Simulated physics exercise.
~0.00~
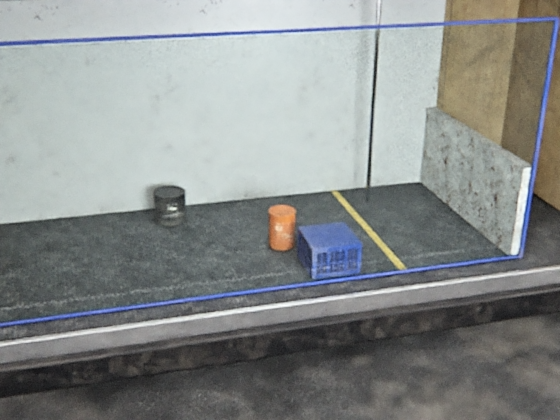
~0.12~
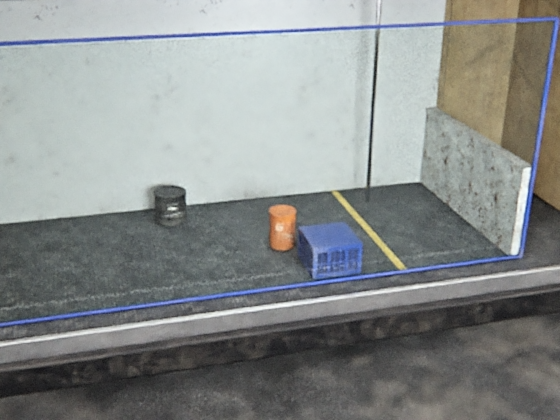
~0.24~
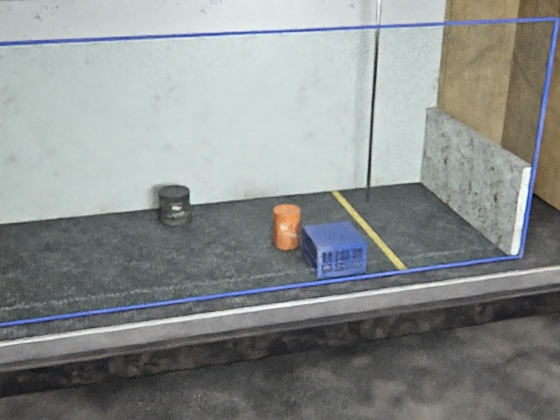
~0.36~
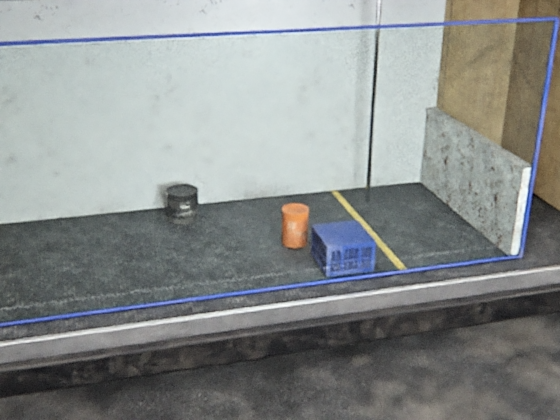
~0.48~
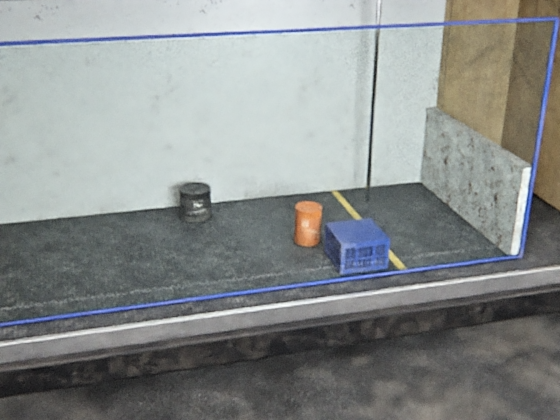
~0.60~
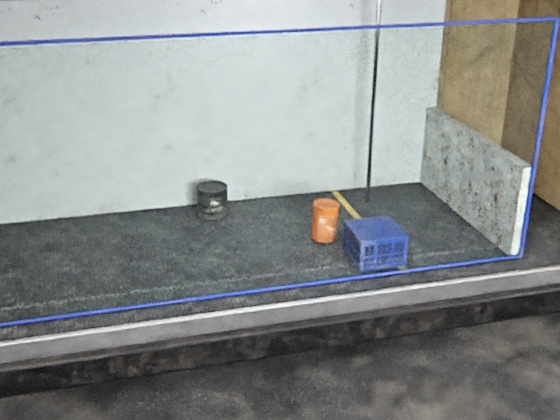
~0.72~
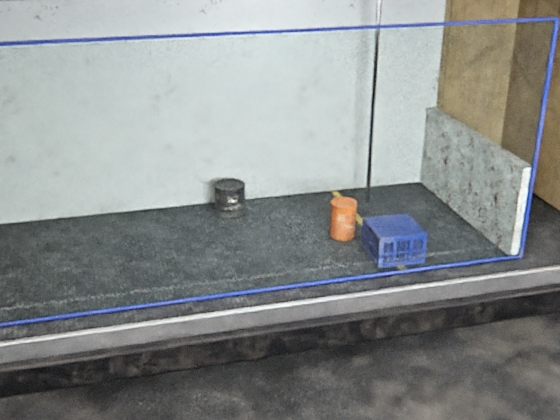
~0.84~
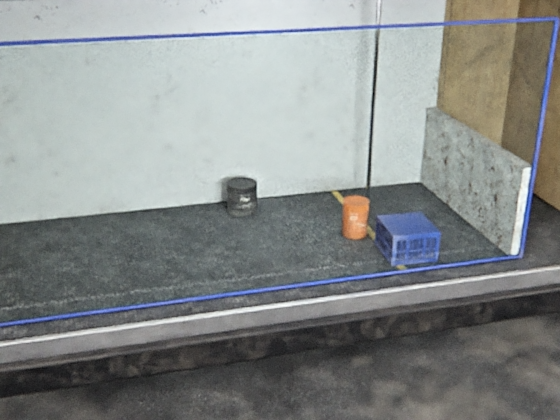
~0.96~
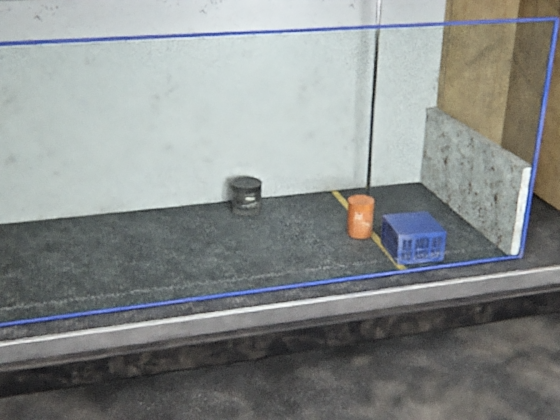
The clip shows a blue crate, an orange bucket and a black bucket resting on a dark floor, then all sliding right together. The crate passes beyond the yellow line, while the upright orange bucket ends close to it and the black bucket remains well to its left.
